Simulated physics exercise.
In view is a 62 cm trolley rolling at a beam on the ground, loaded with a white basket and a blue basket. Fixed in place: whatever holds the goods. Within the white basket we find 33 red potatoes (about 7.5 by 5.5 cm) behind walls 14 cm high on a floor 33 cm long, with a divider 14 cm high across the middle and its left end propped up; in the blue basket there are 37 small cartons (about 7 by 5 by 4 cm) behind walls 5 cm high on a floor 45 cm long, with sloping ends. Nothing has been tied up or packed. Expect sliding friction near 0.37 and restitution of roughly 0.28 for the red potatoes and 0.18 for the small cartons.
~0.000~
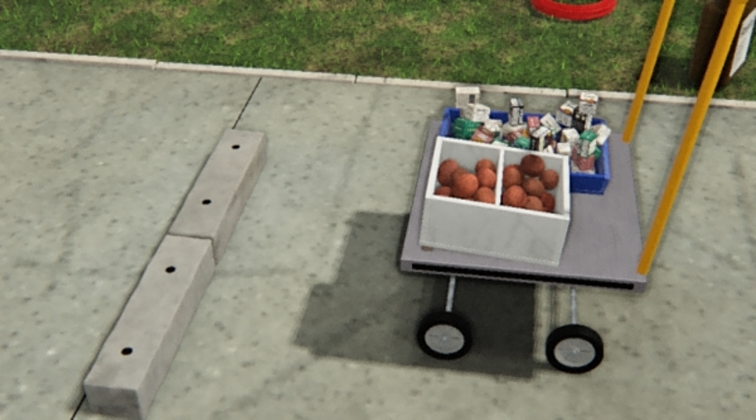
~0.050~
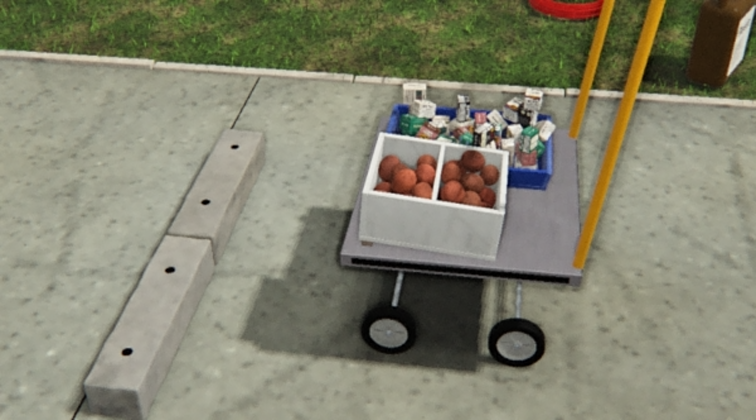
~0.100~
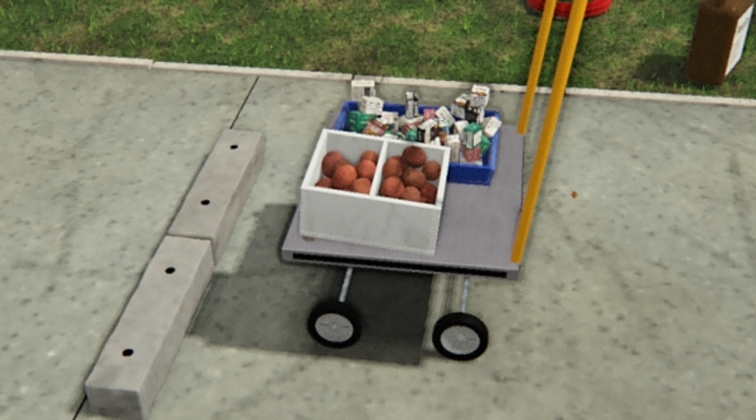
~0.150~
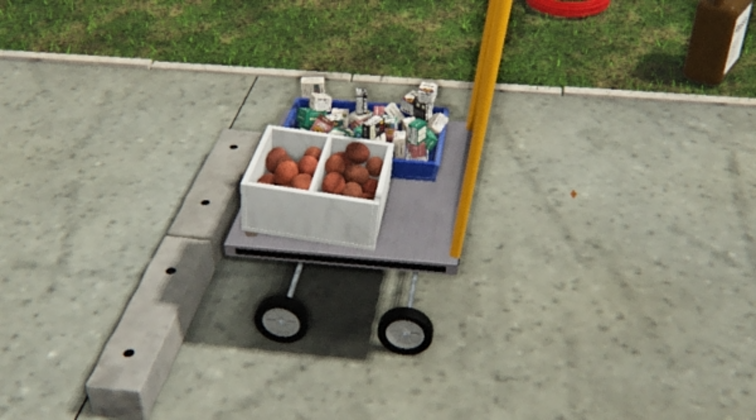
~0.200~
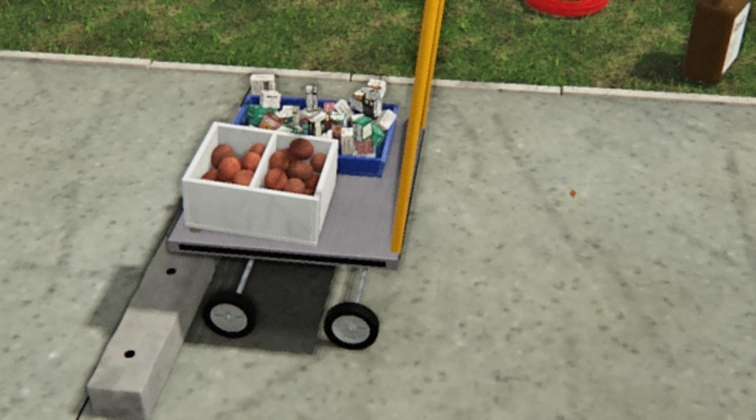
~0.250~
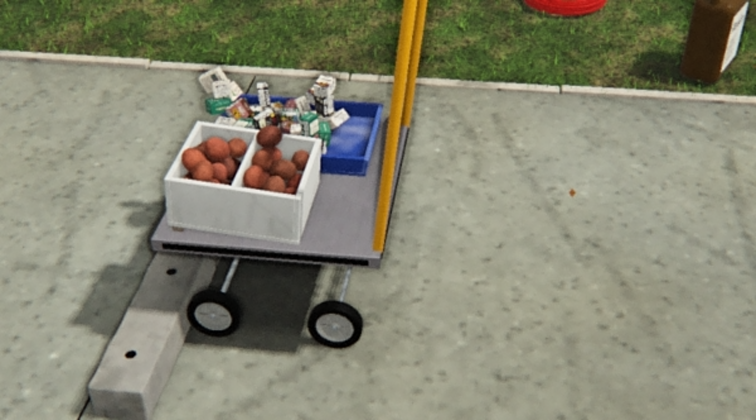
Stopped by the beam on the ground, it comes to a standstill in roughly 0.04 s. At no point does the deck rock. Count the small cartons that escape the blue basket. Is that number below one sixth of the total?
No, it is above a sixth.
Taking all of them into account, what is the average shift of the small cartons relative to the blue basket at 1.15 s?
Mean shift: About 42 cm, leftward.
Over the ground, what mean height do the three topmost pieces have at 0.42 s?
Roughly 64 centimetres.
After 0.30 s, 0 of 33 out of the white basket and 5 of 37 out of the blue basket.
After 0.42 s, 2 of 33 out of the white basket and 11 of 37 out of the blue basket.
After 0.65 s, 2 of 33 out of the white basket and 14 of 37 out of the blue basket.
When it is over (at 1.15 s), 2 of 33 out of the white basket and 14 of 37 out of the blue basket. Asked share, 14 of 37, 38 per cent.
